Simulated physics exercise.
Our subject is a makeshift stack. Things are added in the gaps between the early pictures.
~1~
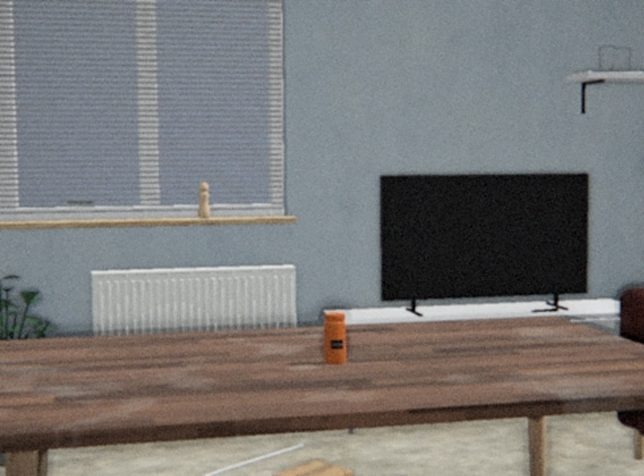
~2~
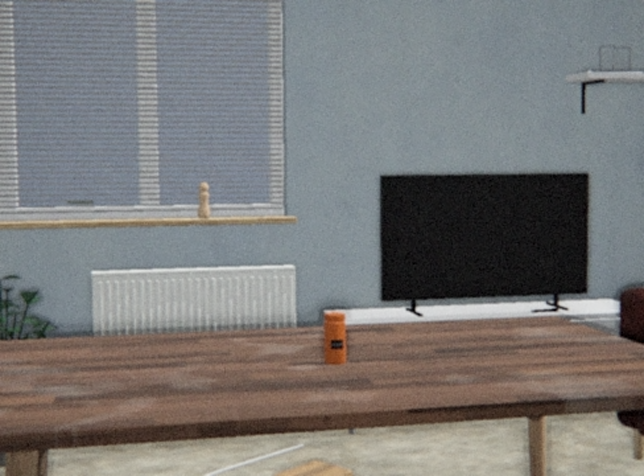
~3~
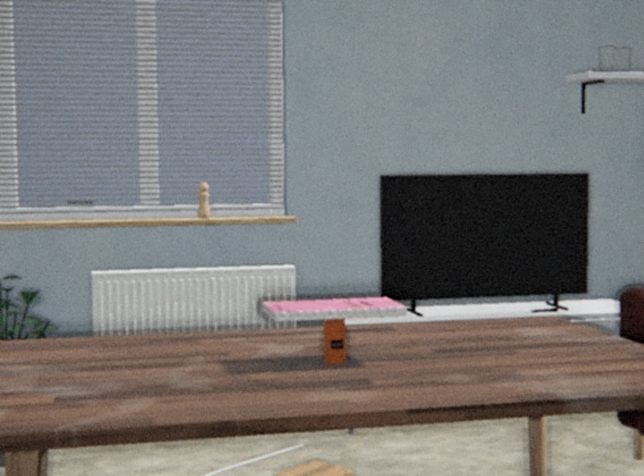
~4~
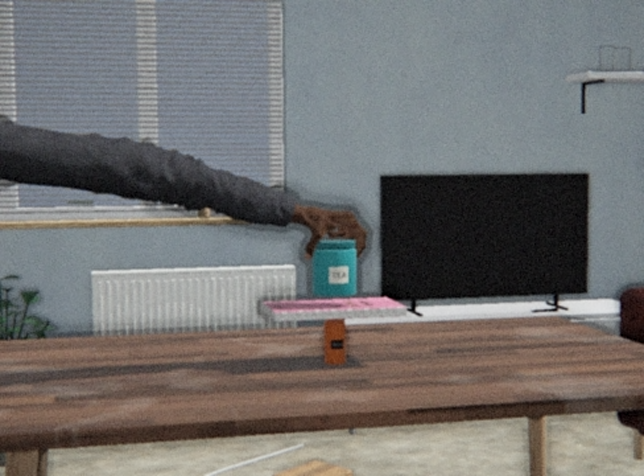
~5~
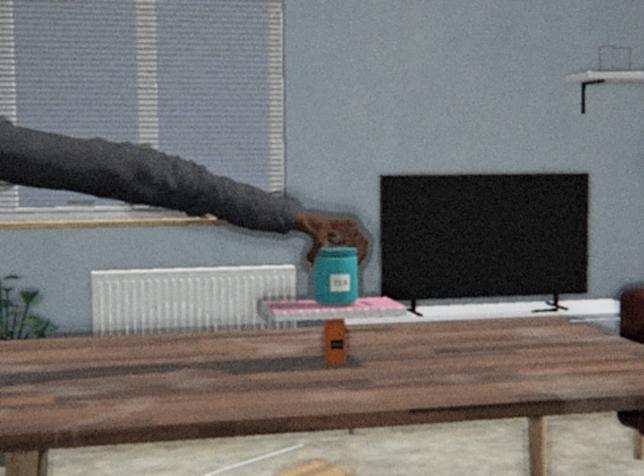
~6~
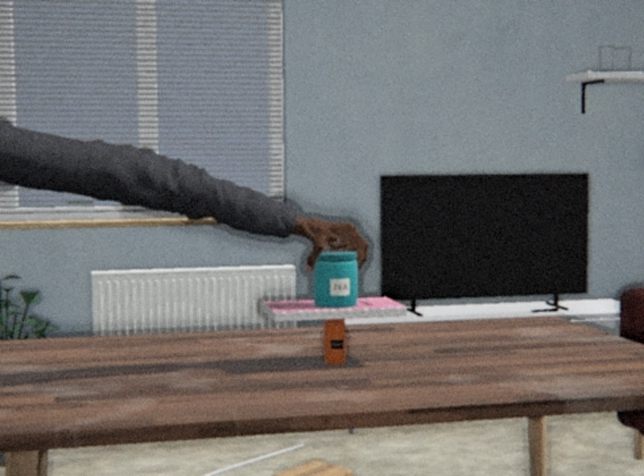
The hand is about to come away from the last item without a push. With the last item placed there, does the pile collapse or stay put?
Will stay.
Then, 0.50 s past the last view, nothing moves.
Then, 1.30 s past the last view, turquoise jar resting near (336, 280).
Finally, all 3 still in place. Final places as the last picture's camera would see them, turquoise jar near (336, 280). The stack keeps its balance.
